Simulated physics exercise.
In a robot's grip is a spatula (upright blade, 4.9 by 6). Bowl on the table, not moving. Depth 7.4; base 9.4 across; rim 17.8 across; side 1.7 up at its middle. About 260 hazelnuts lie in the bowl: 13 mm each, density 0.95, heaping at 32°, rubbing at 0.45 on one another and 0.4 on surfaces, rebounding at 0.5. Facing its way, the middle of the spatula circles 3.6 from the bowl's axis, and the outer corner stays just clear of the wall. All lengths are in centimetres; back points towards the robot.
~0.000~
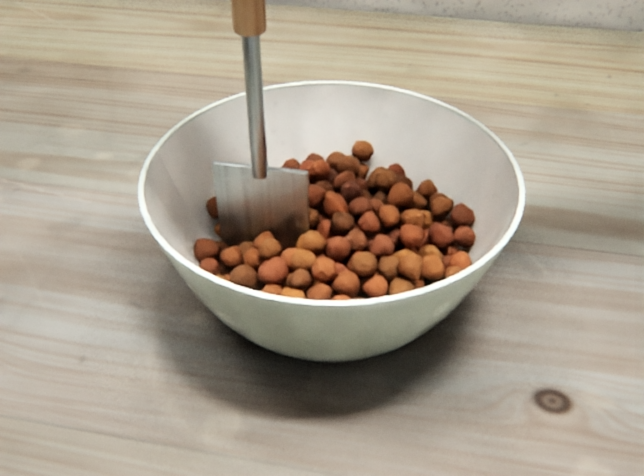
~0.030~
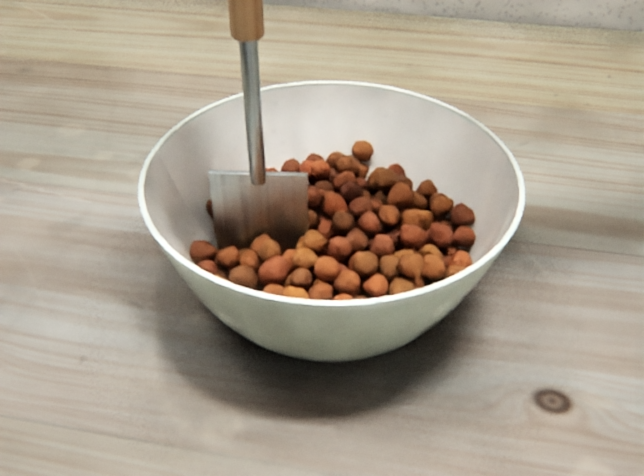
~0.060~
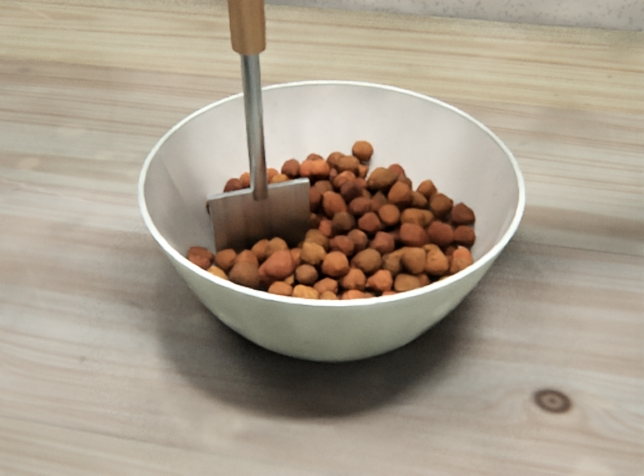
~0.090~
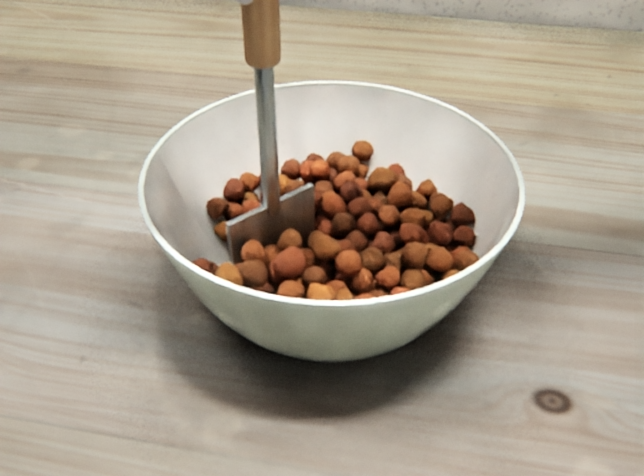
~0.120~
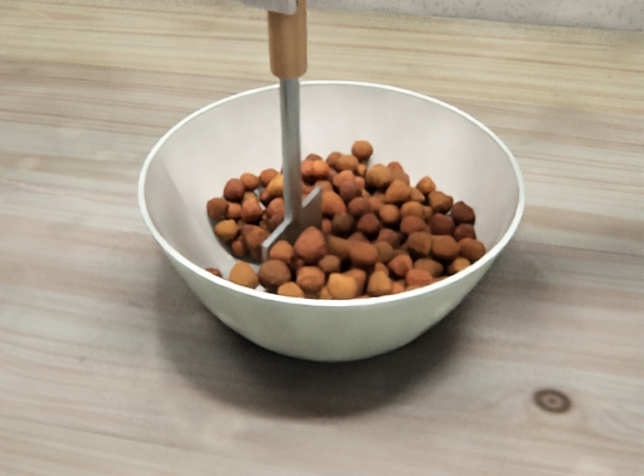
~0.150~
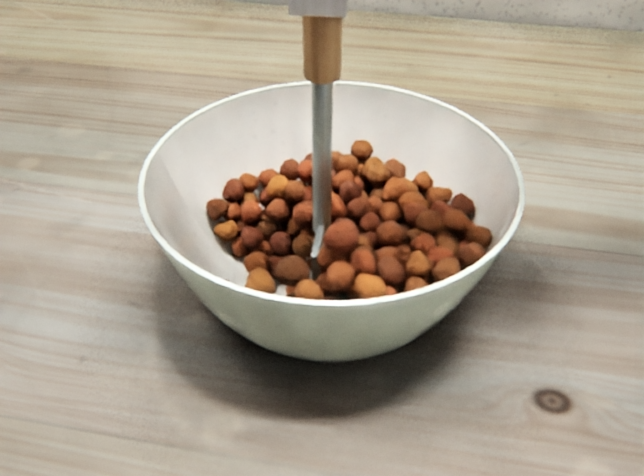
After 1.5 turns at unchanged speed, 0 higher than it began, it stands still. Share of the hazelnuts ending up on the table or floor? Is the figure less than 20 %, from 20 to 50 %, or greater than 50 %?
The figure is less than 20 %.
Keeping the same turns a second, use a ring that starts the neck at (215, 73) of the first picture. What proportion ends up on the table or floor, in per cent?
I'd say around 5 per cent.
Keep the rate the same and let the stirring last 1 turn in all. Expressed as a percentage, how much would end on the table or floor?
Roughly 10 percent would end up there.
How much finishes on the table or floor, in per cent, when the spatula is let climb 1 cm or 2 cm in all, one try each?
First try about 10 per cent, second about 15 per cent.
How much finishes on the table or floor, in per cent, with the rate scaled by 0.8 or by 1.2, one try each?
Estimates in order: Near 10 % and near 25 %.
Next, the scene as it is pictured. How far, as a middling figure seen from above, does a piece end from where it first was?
I'd estimate close to 10 cm.
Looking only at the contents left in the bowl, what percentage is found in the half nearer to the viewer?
I'd say around 30 per cent.
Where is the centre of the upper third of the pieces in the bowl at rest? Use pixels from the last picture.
Near (394, 180).
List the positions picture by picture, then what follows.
Spatula neck at (258, 141), 0° round; upper third of the load around (349, 223), from x 210 to 465, top at y 150; 259 in the bowl, in the first frame.
Spatula neck at (256, 147), 8° round; upper third of the load around (346, 232), from x 205 to 465, top at y 150, in the second frame.
Spatula neck at (257, 162), 29° round; upper third of the load around (343, 250), from x 200 to 465, top at y 150, in the third frame.
Spatula neck at (270, 176), 50° round; upper third of the load around (344, 255), from x 200 to 465, top at y 150, in the fourth frame.
Spatula neck at (293, 188), 72° round; upper third of the load around (355, 262), from x 210 to 470, top at y 150, in the fifth frame.
Spatula neck at (322, 193), 94° round; upper third of the load around (382, 258), from x 215 to 480, top at y 150; 259 in the bowl, in the sixth frame.
By 0.39 s, 266° round, highest piece 11 above the table; 246 in the bowl, 7 on the table or floor, 6 in flight or on the tool.
By 0.63 s, 79° round, highest piece 9 above the table; 234 in the bowl, 23 on the table or floor, 2 in flight or on the tool.
By 0.95 s, 180° round, highest piece 7 above the table; 222 in the bowl, 36 on the table or floor, 1 in flight or on the tool.
By 1.65 s, 180° round, highest piece 7 above the table; 222 in the bowl, 37 on the table or floor.
Final count, 222 in the bowl, 37 on the table or floor. That is 14 % on the table or floor.
